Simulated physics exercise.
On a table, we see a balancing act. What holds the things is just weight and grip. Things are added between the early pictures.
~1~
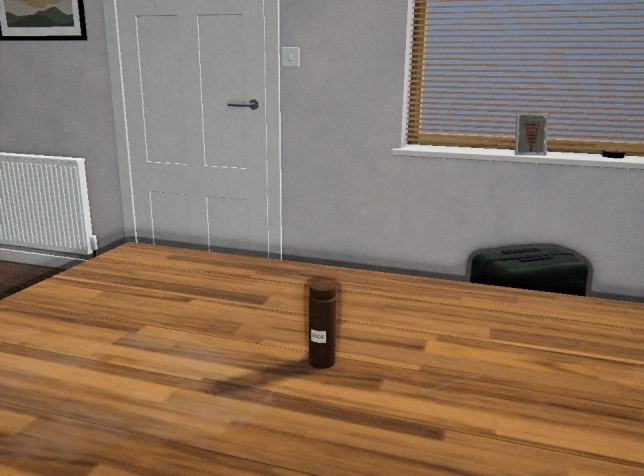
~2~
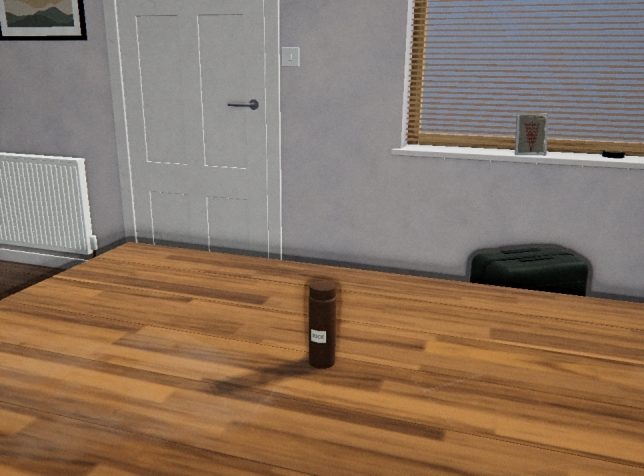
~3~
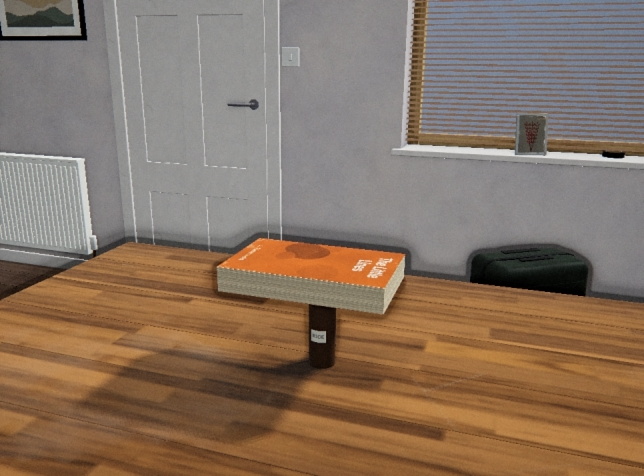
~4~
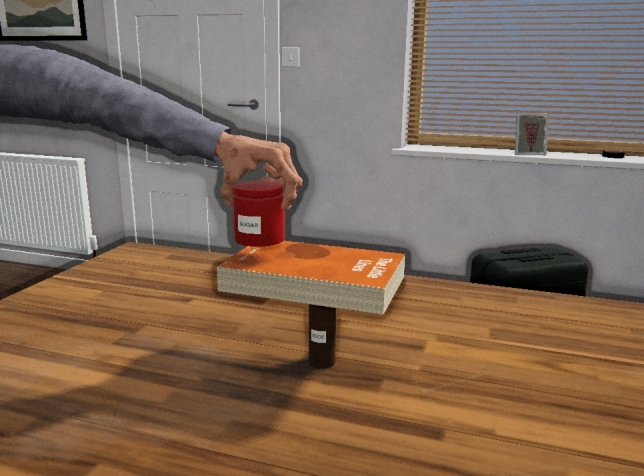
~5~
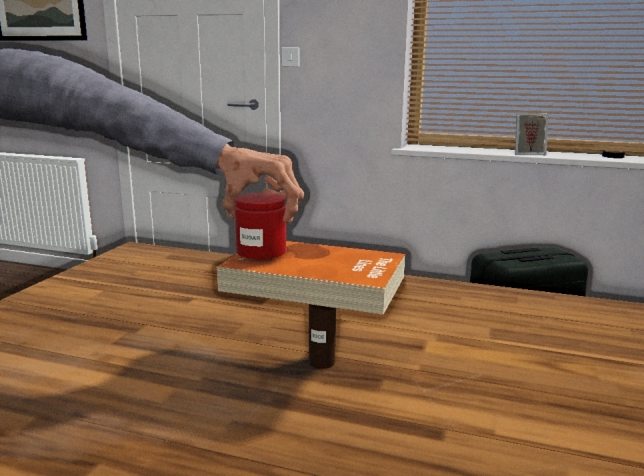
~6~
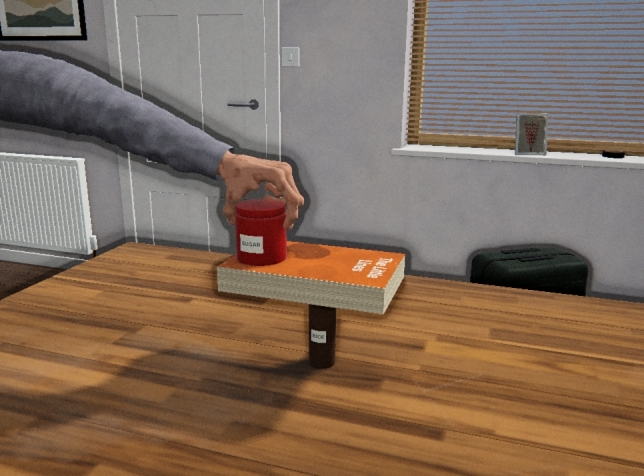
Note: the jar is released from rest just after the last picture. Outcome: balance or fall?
Result: A tumble.
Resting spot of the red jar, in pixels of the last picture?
It ends up close to (204, 333).
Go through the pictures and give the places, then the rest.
In the first picture, the last thing is not in view yet; brown shaker (322, 324).
In the second picture, the last thing is not in view yet; brown shaker (322, 324).
In the third picture, the last thing is not in view yet; brown shaker (322, 324).
In the fourth picture, on its way; red jar (259, 212); brown shaker (322, 324).
In the fifth picture, on its way; red jar (261, 225); brown shaker (322, 324).
In the sixth picture, set down, still held; red jar (261, 231); brown shaker (322, 324).
Then, 0.50 s later than the last frame, red jar now fallen; orange book tilted by 66°; brown shaker tilted by 5°.
Then, 0.60 s later than the last frame, orange book on its side; brown shaker tilted by 11°.
Then, 1.30 s later than the last frame, orange book now fallen.
Then, 1.70 s later than the last frame, things are still on the move.
When it is over, fallen, orange book and red jar; brown shaker as before. End places, in pixels of the last picture, red jar near (204, 333). The stack gives way.
